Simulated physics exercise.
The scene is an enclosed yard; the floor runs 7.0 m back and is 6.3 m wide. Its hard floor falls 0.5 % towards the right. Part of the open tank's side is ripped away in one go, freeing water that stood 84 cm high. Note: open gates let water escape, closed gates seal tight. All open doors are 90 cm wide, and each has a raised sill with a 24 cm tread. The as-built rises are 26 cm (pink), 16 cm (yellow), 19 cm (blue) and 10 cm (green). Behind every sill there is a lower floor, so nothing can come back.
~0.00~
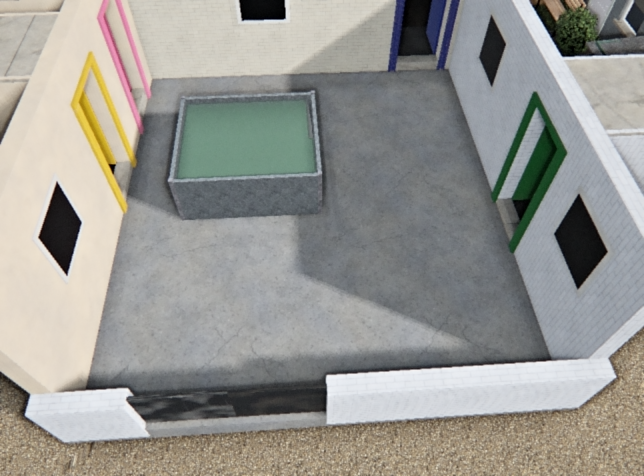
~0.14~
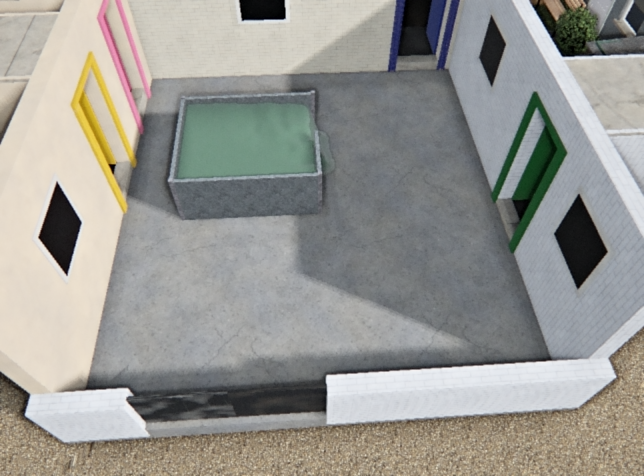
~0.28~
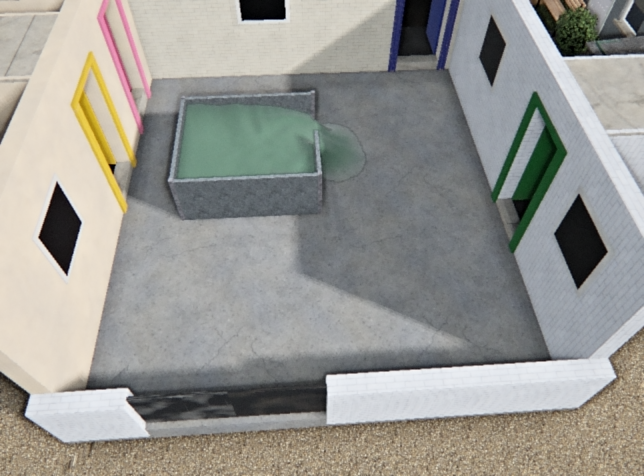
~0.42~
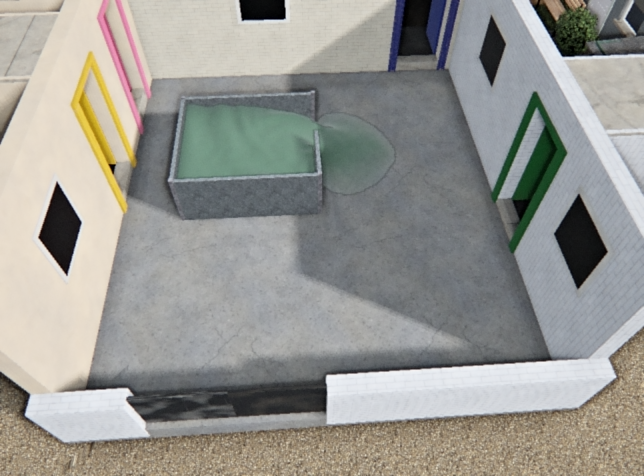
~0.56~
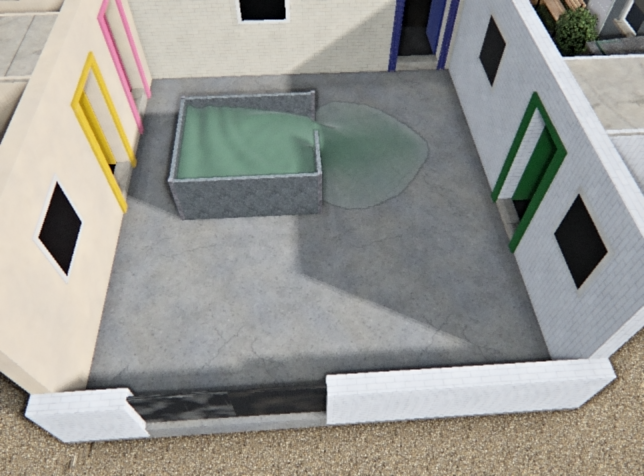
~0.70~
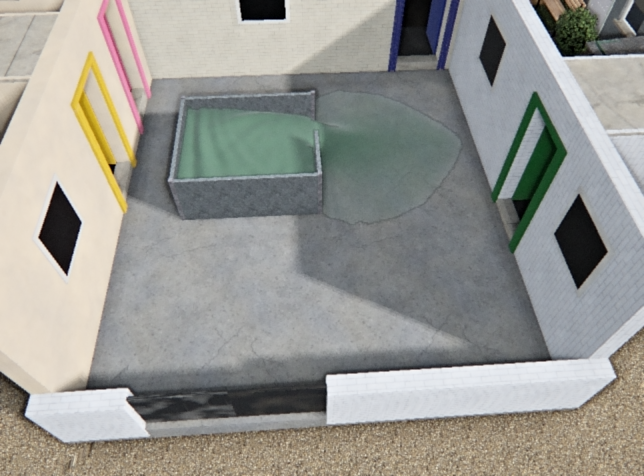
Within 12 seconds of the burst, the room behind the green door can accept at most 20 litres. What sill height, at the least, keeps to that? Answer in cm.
I would say about 13.5 cm.
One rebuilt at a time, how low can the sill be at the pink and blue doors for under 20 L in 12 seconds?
You'd want some 10.5 cm at pink and some 32 cm at blue.
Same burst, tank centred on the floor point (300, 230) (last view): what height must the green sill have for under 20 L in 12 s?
At least some 35 centimetres tall.
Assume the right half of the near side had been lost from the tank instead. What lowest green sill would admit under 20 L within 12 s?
Then the minimum is about 6.5 cm.
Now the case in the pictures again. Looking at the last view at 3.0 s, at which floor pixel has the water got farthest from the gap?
Look about (548, 385) in the last picture.
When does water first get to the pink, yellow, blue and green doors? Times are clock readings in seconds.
Arrival times - pink: 5.0 s; yellow: 6.0 s; blue: 1.2 s; green: 1.2 s.
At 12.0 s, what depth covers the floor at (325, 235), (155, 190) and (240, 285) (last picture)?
The depths come to about 8, 12 and 9 cm.
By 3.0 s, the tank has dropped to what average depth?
About 38 cm.
After 1.4 s water covers 30 % of the floor, deepest (43 cm) near (323, 149); 14 cm at the green door, 0 litres in over its 10 cm sill.
After 3.0 s water covers 35 % of the floor, deepest (32 cm) near (459, 124); 15 cm at the green door, 32 litres in over its 10 cm sill.
After 12.0 s water covers 95 % of the floor, deepest (13 cm) near (209, 406); 5 cm at the green door, 49 litres in over its 10 cm sill.
At the green door as built, the water arrived by 1.3 s and peaked near 19 cm at 2.2 s.
With a sill of 11 cm, 38 litres would have come in within the 12 s; with 15 cm, 12 litres. So under 20 litres takes about 13.5 cm.
